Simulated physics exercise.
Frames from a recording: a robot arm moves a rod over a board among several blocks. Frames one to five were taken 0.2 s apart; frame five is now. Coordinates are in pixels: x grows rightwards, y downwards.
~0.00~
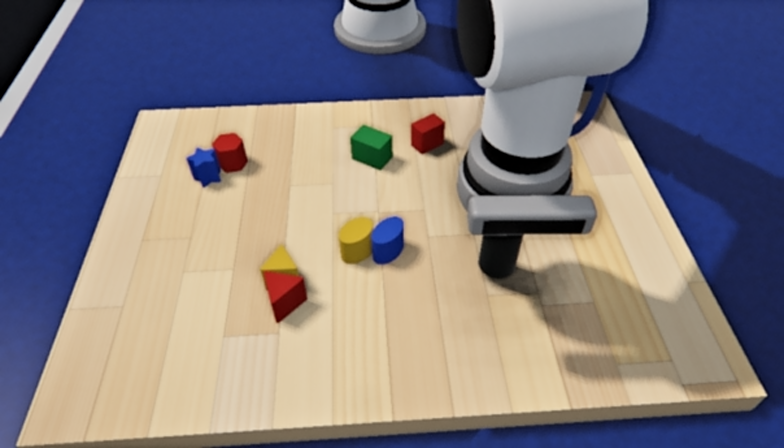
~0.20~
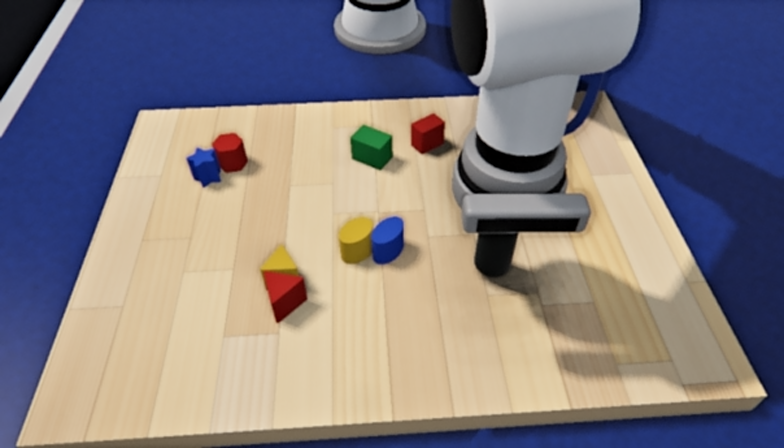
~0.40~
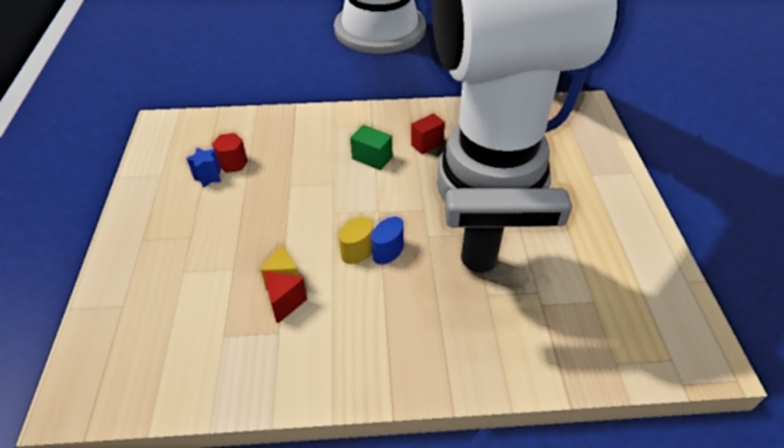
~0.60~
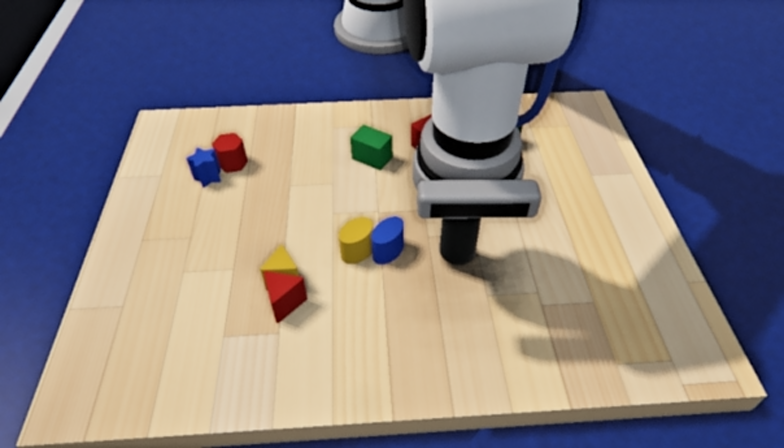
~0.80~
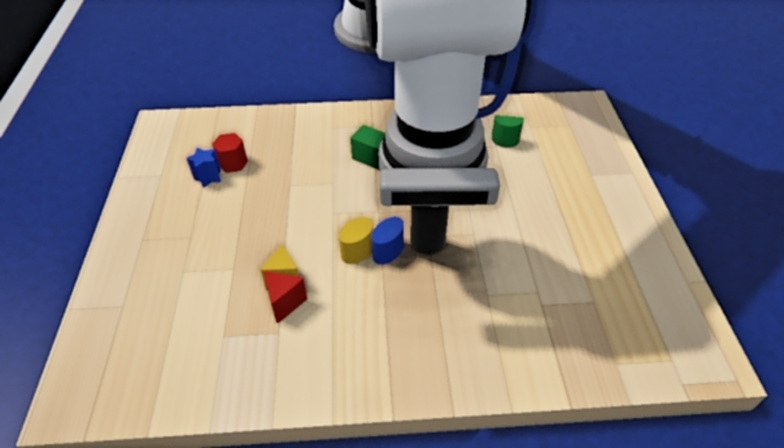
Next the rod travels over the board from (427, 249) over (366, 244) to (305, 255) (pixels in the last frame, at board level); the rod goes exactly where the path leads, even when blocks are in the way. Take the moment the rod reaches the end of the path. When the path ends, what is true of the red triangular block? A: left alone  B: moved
I'll go with A - left alone.
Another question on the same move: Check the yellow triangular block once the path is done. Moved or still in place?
Its place changes.
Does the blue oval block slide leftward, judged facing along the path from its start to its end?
Short answer: Yes.
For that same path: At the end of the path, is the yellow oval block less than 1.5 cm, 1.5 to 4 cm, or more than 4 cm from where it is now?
Displacement: Past 4 cm.
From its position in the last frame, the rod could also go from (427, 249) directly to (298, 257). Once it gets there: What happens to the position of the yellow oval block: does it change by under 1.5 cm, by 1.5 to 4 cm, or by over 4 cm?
Once the path is done, the yellow oval block lies more than 4 cm from its present place.
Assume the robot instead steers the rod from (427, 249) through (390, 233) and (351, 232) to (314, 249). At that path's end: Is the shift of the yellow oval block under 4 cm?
I expect not.
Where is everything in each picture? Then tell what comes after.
Rod tip (497, 264); block tops, yellow triangular block (279, 260); red triangular block (280, 283); yellow oval block (356, 229); blue oval block (388, 229), in the first picture.
Rod (492, 263); blocks unchanged, in the second picture.
Rod (479, 259); blocks unchanged, in the third picture.
Rod (457, 251); blocks unchanged, in the fourth picture.
Rod (428, 241); yellow triangular block (279, 260); red triangular block (280, 283); yellow oval block (356, 229); blue oval block (388, 229), in the fifth picture.
What follows on the original path. One third of the way, rod (385, 238); yellow oval block (322, 234), turned 30° clockwise; blue oval block (356, 235), turned 50° anticlockwise.
Two thirds of the way, rod (343, 238); yellow triangular block (267, 259), turned 35° anticlockwise; yellow oval block (285, 242), turned 75° clockwise; blue oval block (323, 244), turned 100° anticlockwise.
At the end, rod (303, 247); yellow triangular block (254, 266), turned 25° anticlockwise; red triangular block in place; yellow oval block (271, 248), turned 105° clockwise; blue oval block (311, 258), turned 115° anticlockwise.
